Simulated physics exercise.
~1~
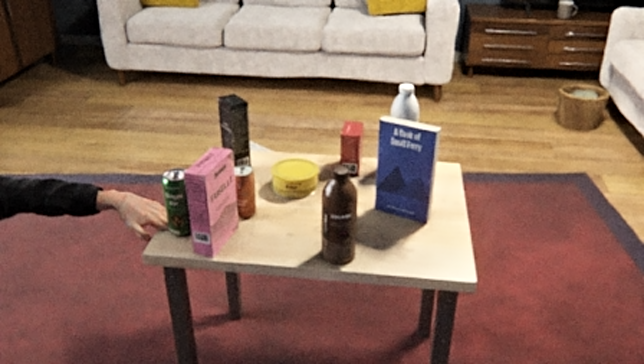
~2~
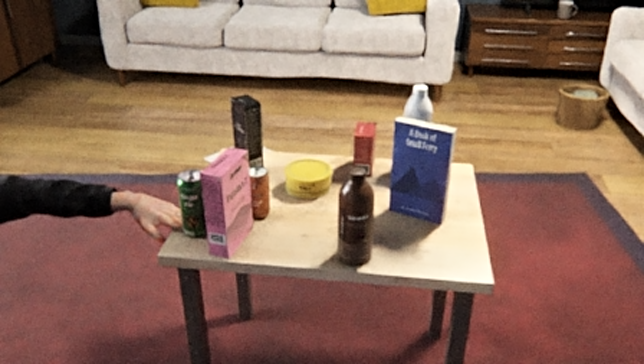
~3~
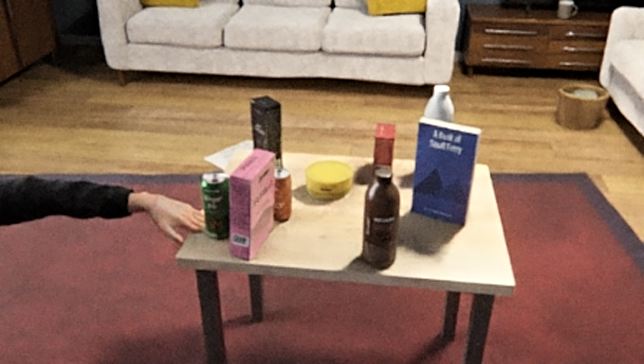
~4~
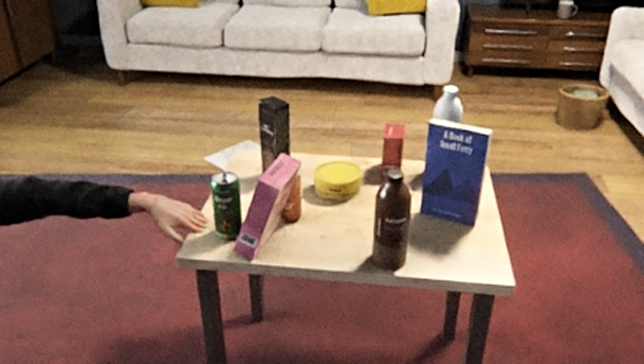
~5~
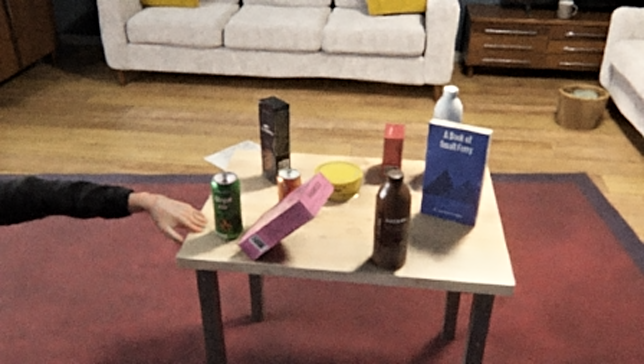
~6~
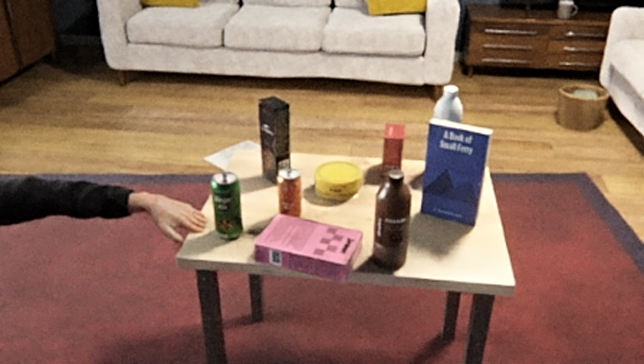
In a living room with a pale sofa, a light-topped side table stands on a red rug, seen from the front and slightly above. A green can, a pink packet and an orange can stand at the left, a black carton and yellow tub behind, and a brown bottle, red packet, white bottle and blue book towards the right. A dark-sleeved arm reaches in from the left, and the table slides a short way right with its load. As it stops, the pink packet leans right, then topples onto its side before the orange can. Everything else, including the blue book, stays upright.
